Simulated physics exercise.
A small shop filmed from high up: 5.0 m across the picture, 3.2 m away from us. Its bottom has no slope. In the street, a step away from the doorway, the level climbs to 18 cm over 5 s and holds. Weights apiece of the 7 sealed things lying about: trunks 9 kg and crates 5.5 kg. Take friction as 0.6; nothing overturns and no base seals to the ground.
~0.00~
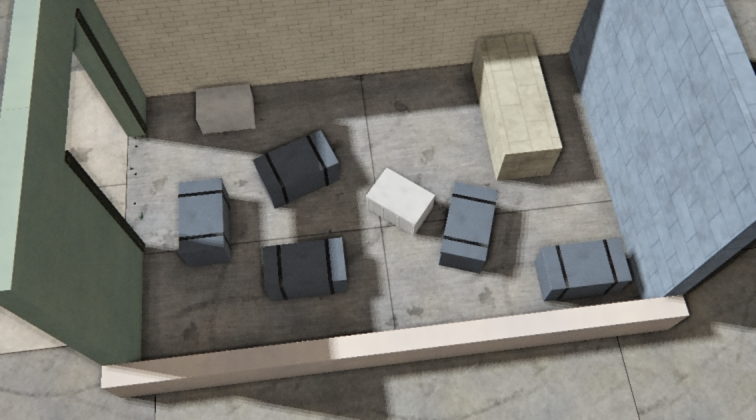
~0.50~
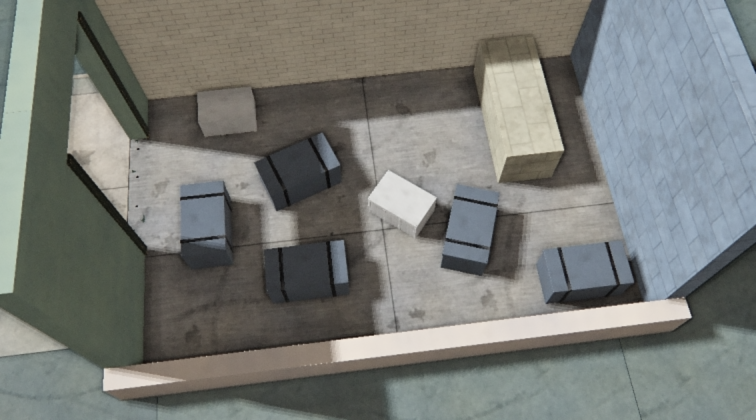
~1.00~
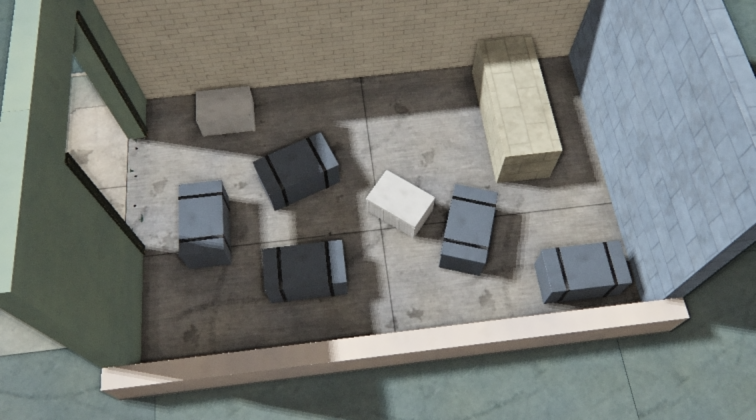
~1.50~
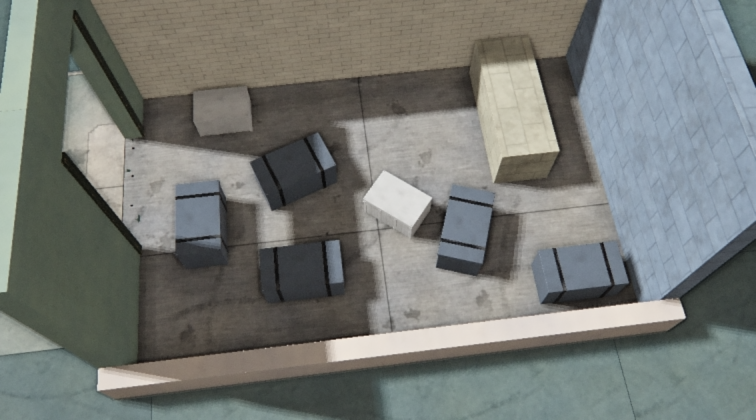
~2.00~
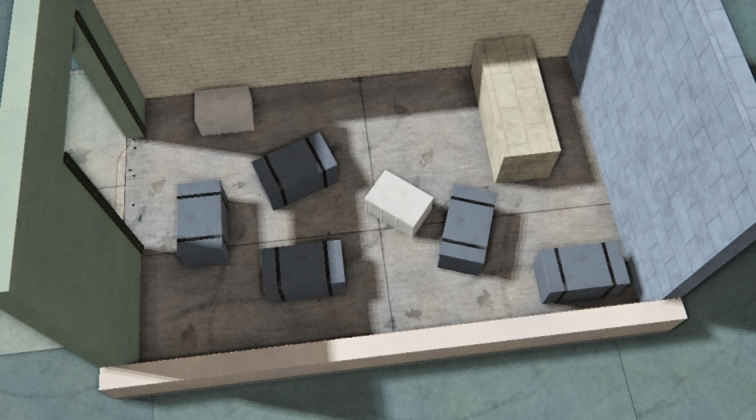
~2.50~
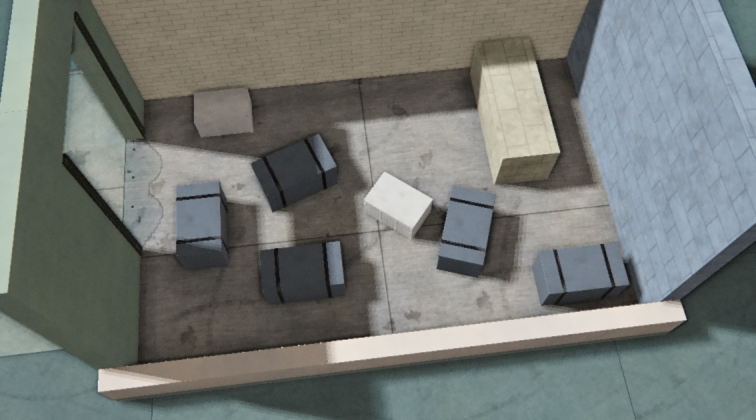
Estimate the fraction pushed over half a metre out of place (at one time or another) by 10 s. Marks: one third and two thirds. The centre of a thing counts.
It is two thirds or more.
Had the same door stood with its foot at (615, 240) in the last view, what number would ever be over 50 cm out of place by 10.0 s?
In that case 6 of them.
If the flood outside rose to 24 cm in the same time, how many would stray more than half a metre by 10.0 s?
In that case 6 of them.
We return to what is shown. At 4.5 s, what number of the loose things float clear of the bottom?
At that moment 0.
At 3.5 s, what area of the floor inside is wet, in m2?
About 1.0 m2.
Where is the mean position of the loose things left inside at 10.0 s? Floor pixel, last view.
Near (486, 251).
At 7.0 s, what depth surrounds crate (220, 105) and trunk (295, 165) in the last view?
About 7 and 4 cm.
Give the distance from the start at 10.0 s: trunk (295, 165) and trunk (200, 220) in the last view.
In that order: 200 cm, 150 cm.
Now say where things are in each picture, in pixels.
In the first frame, a trunk at (295, 161) rests on the ground; a trunk at (304, 263), on the bottom; water covers 0.0 m2; 0 of 7 have shifted.
In the second frame, a trunk at (297, 164) rests on the ground; a trunk at (306, 266) rests on the ground; water covers 0.0 m2; 0 of 7 have shifted.
In the third frame, a trunk at (296, 163), on the bottom; a trunk at (304, 265) rests on the ground; 0.0 m2 under water; 0 of 7 have shifted.
In the fourth frame, a trunk at (293, 163), on the bottom; a trunk at (301, 265), on the bottom; 0.0 m2 under water; 0 of 7 have shifted.
In the fifth frame, a trunk at (294, 163), on the bottom; a trunk at (302, 265), on the bottom; water covers 0.0 m2; 0 of 7 have shifted.
In the sixth frame, a trunk at (293, 165), on the bottom; a trunk at (302, 267), on the bottom; 0.1 m2 under water; 0 of 7 have shifted.
After 3.5 s 0 of 7 are over 50 cm from their spots; 0 afloat.
After 4.5 s 0 of 7 are over 50 cm from their spots; 0 afloat.
After 7.0 s 3 of 7 are over 50 cm from their spots; 4 afloat.
After 10.0 s 6 of 7 are over 50 cm from their spots, and 6 have been at some point; 6 afloat.
